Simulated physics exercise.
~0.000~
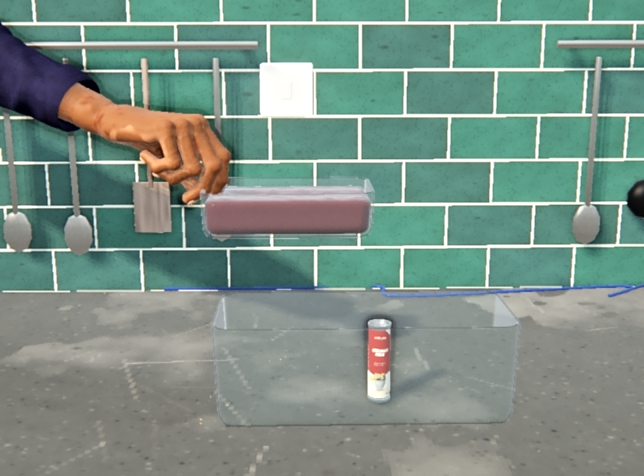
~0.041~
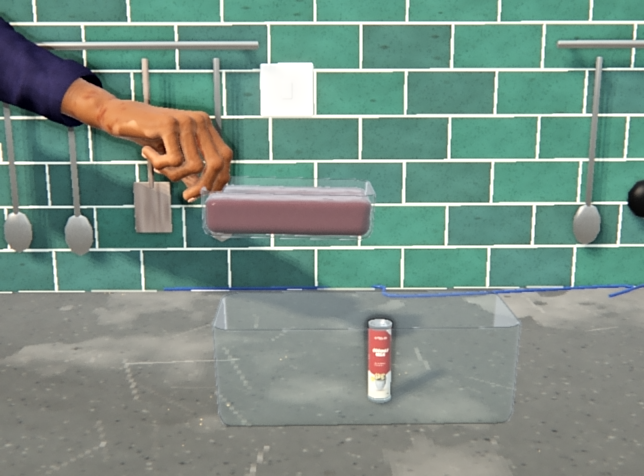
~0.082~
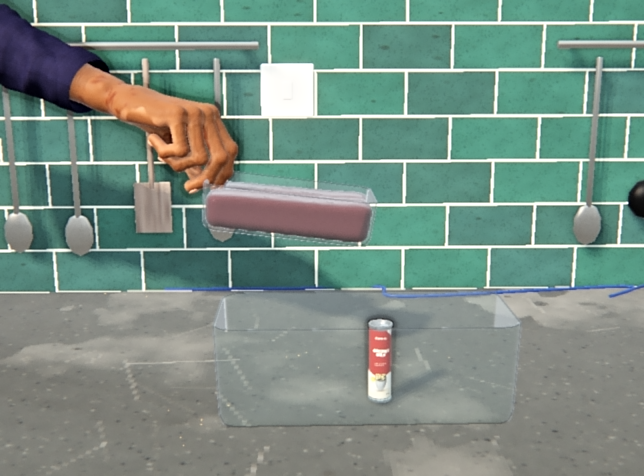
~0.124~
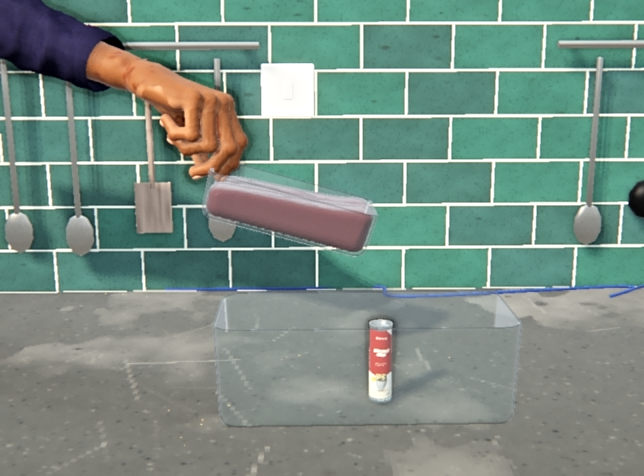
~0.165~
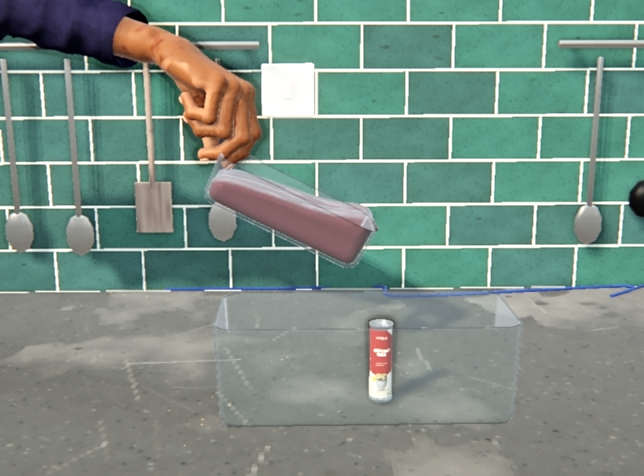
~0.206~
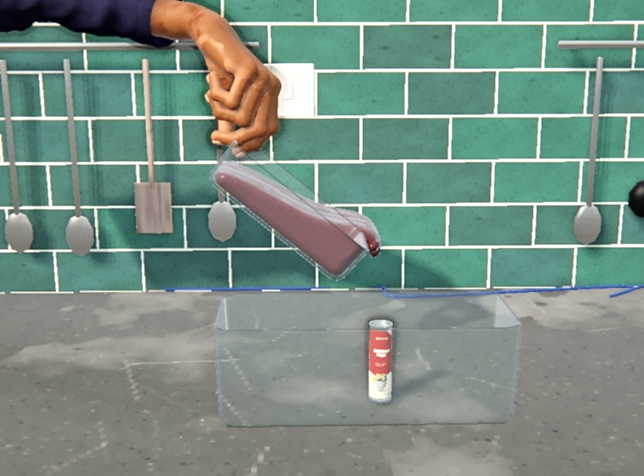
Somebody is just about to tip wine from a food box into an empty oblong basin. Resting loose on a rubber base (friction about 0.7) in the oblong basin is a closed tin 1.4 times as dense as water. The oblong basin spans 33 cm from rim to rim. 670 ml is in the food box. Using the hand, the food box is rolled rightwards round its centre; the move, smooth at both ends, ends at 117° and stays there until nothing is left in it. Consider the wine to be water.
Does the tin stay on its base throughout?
Yes, it rides it out.
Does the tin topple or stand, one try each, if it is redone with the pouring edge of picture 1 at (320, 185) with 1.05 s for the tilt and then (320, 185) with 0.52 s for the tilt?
First it stays on its base; then it tips over.
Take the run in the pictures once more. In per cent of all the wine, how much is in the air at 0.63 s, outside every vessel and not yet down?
Estimate: About 12 in a hundred.
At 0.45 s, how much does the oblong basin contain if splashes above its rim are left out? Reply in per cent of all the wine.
86 %, more or less.
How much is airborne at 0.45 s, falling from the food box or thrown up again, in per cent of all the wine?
Close to 3 in a hundred.
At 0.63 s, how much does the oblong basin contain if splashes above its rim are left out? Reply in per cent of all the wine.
Roughly 84 per cent.
By 0.45 s the tilt is 112° and 8 per cent is still to pour; the tin stands where it began.
By 0.63 s the tilt is 117° and 1 per cent is still to pour; the tin stands where it began.
By 0.82 s the tilt is 117° and 0 per cent is still to pour; the tin stands where it began.
By 1.02 s the tilt is 117° and 0 per cent is still to pour; the tin stands where it began.
At rest the tin stands where it began.
